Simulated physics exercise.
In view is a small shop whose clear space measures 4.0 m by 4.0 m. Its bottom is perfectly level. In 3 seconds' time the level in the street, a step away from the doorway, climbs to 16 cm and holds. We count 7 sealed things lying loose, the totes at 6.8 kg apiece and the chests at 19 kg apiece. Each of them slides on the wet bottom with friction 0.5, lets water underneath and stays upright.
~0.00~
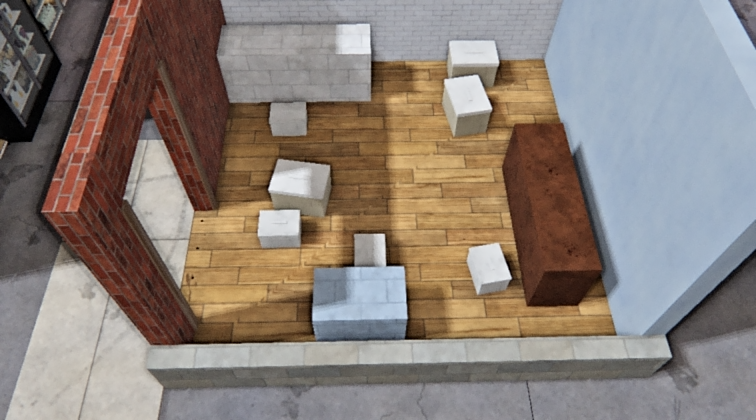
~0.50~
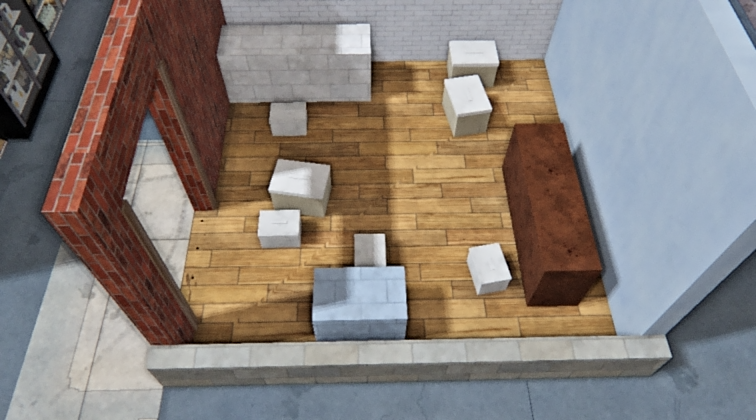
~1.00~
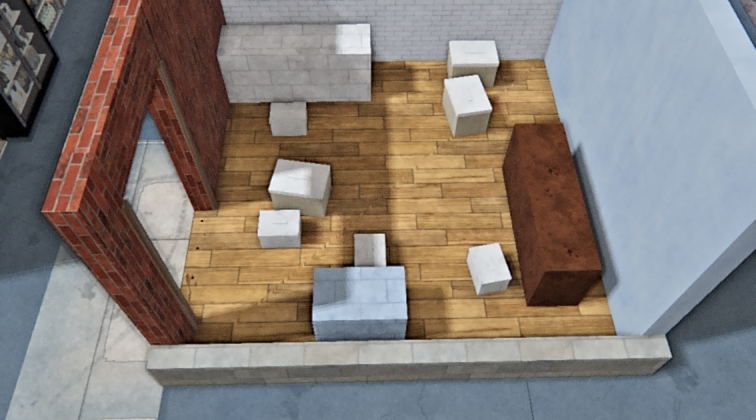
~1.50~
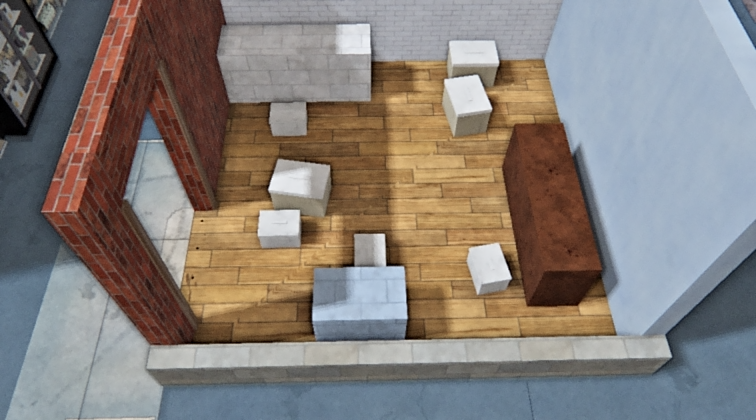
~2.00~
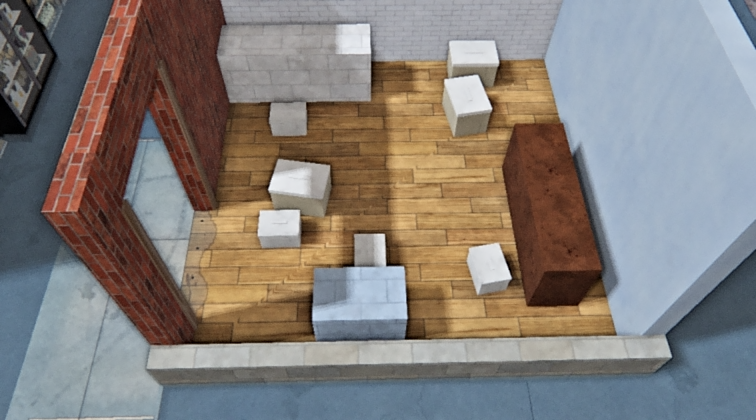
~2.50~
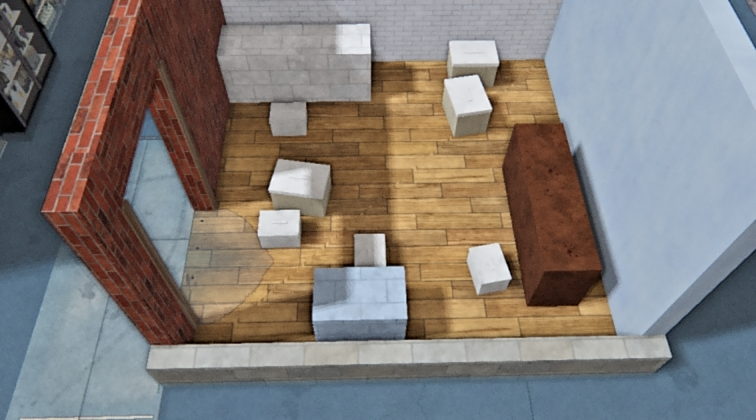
The footage shows a small open-topped room with a wooden floor, brick wall and scattered pale blocks, as the paving outside turns bluish and a thin sheet of clear water then spreads through the left doorway; the blocks stay still.
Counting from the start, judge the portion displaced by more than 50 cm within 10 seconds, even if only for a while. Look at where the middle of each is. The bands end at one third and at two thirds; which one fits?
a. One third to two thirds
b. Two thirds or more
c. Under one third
The answer is a.
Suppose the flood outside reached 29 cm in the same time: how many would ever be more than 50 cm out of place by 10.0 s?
Then it comes to 7.
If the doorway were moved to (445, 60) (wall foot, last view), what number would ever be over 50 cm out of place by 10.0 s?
The count would be 1.
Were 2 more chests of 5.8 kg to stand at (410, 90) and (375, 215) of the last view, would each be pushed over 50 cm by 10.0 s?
Taking them in order, the first is within that distance and the second is beyond that distance.
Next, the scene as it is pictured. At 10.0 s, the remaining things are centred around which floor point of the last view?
Somewhere near (433, 142).
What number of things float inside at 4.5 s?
Total: 0.
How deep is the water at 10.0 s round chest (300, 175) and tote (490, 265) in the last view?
I'd put it at 6 cm and 8 cm respectively.
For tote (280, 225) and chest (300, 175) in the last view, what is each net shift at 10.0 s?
In that order: 200 cm, 10 cm.
After 3.5 s 0 of 7 are over 50 cm from their spots; 0 afloat.
After 4.5 s 2 of 7 are over 50 cm from their spots; 0 afloat.
After 7.0 s 2 of 7 are over 50 cm from their spots; 1 afloat.
After 10.0 s 3 of 7 are over 50 cm from their spots, and 3 have been at some point; 2 afloat.
